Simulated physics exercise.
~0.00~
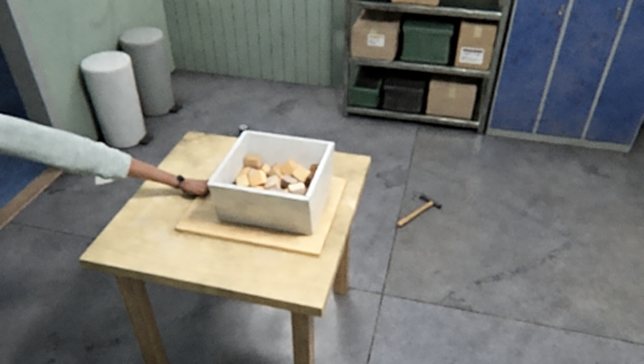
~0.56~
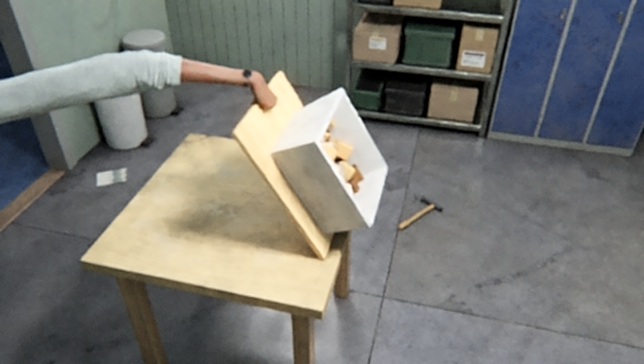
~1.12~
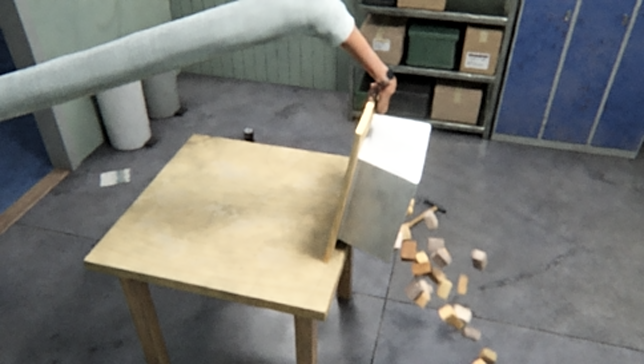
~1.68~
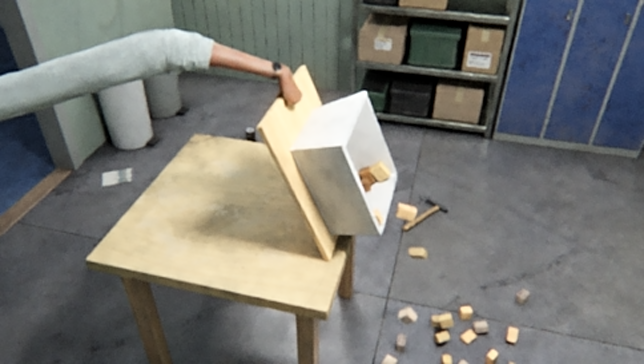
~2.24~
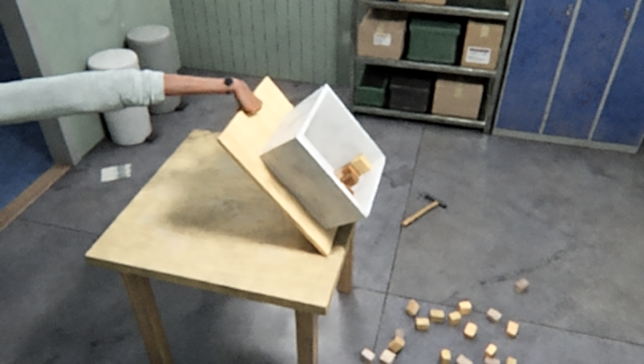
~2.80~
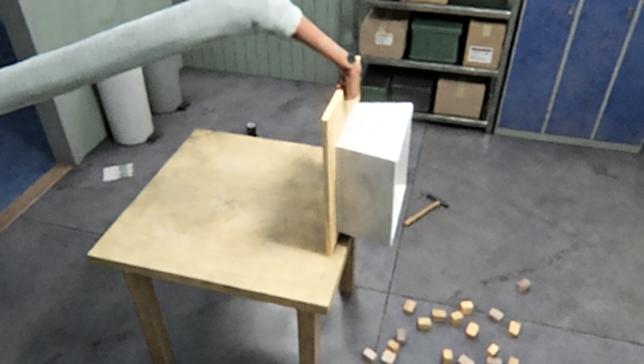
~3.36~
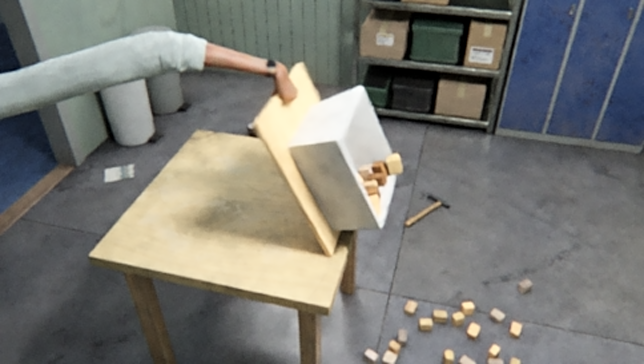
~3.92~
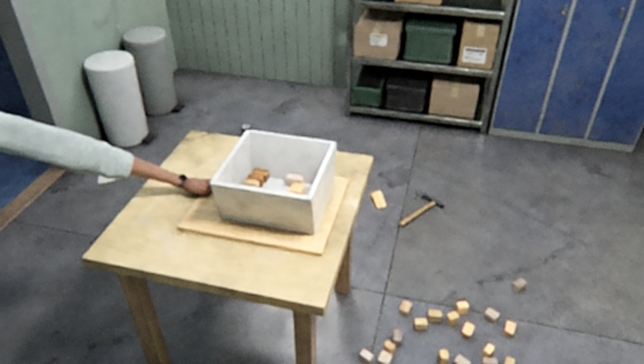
In a room with shelves and blue lockers, a hand lifts the left end of a board on a wooden table, tipping its white box until many wooden blocks spill onto the floor, then partly lowers, raises and finally flattens it, leaving a few blocks inside.
